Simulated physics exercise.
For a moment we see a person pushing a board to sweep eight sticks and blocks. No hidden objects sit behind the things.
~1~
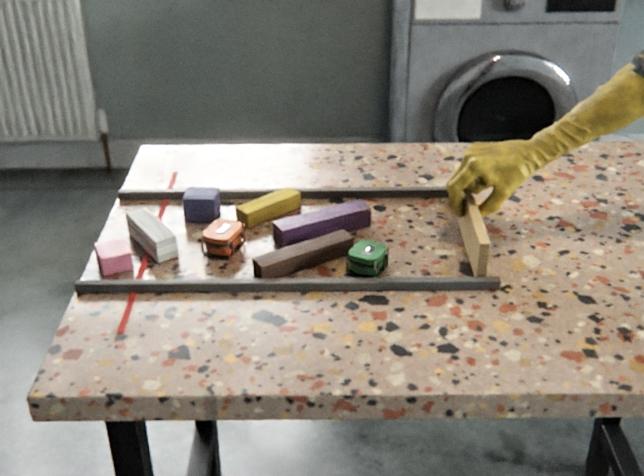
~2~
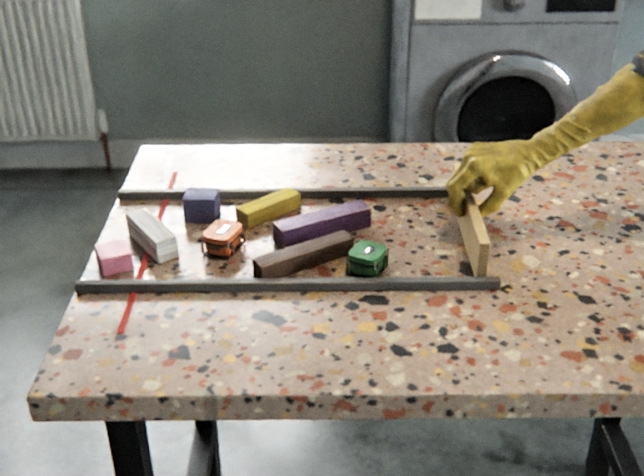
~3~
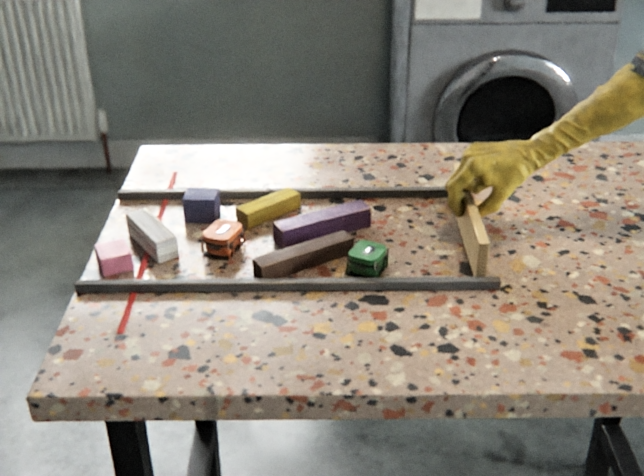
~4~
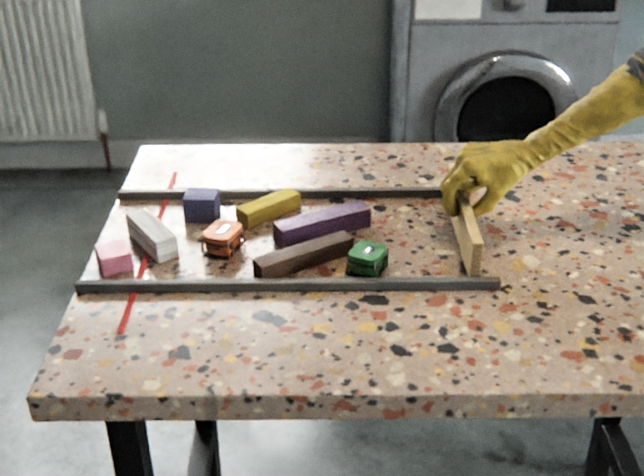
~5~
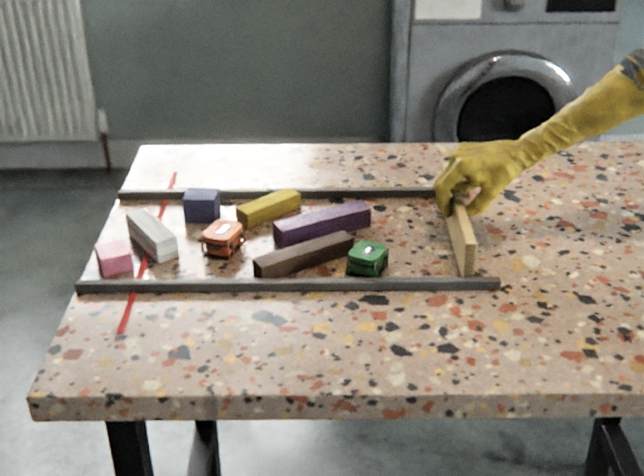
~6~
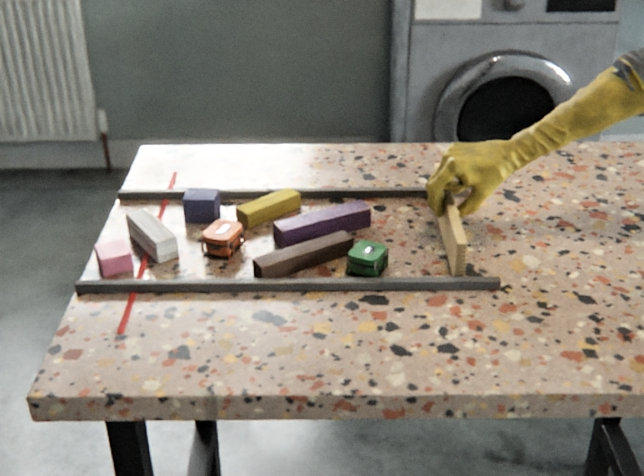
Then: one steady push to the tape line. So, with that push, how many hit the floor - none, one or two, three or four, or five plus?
I'd say three or four.
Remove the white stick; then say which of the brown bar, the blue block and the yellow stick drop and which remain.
The brown bar: Remains. The blue block: Remains. The yellow stick: Remains.
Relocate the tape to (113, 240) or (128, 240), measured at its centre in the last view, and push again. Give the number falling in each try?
Tallies in order: 7 and 7.
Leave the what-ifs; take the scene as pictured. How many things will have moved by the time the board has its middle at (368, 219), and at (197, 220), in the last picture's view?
I make it 2 at the first spot and 8 at the other.
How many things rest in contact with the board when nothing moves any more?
Number in contact with it: 4.
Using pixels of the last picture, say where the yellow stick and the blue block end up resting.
The yellow stick ends up near (133, 211), and the blue block near (117, 198).
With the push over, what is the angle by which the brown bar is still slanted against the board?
Angle: Close to 35 degrees.
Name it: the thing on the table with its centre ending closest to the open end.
The blue block.
A little later, none off yet; pink block at rest near (114, 257); white stick at rest near (152, 235); blue block at rest near (202, 205).
When it is over, the number that fall off is three or four; down, orange case, white stick and pink block.
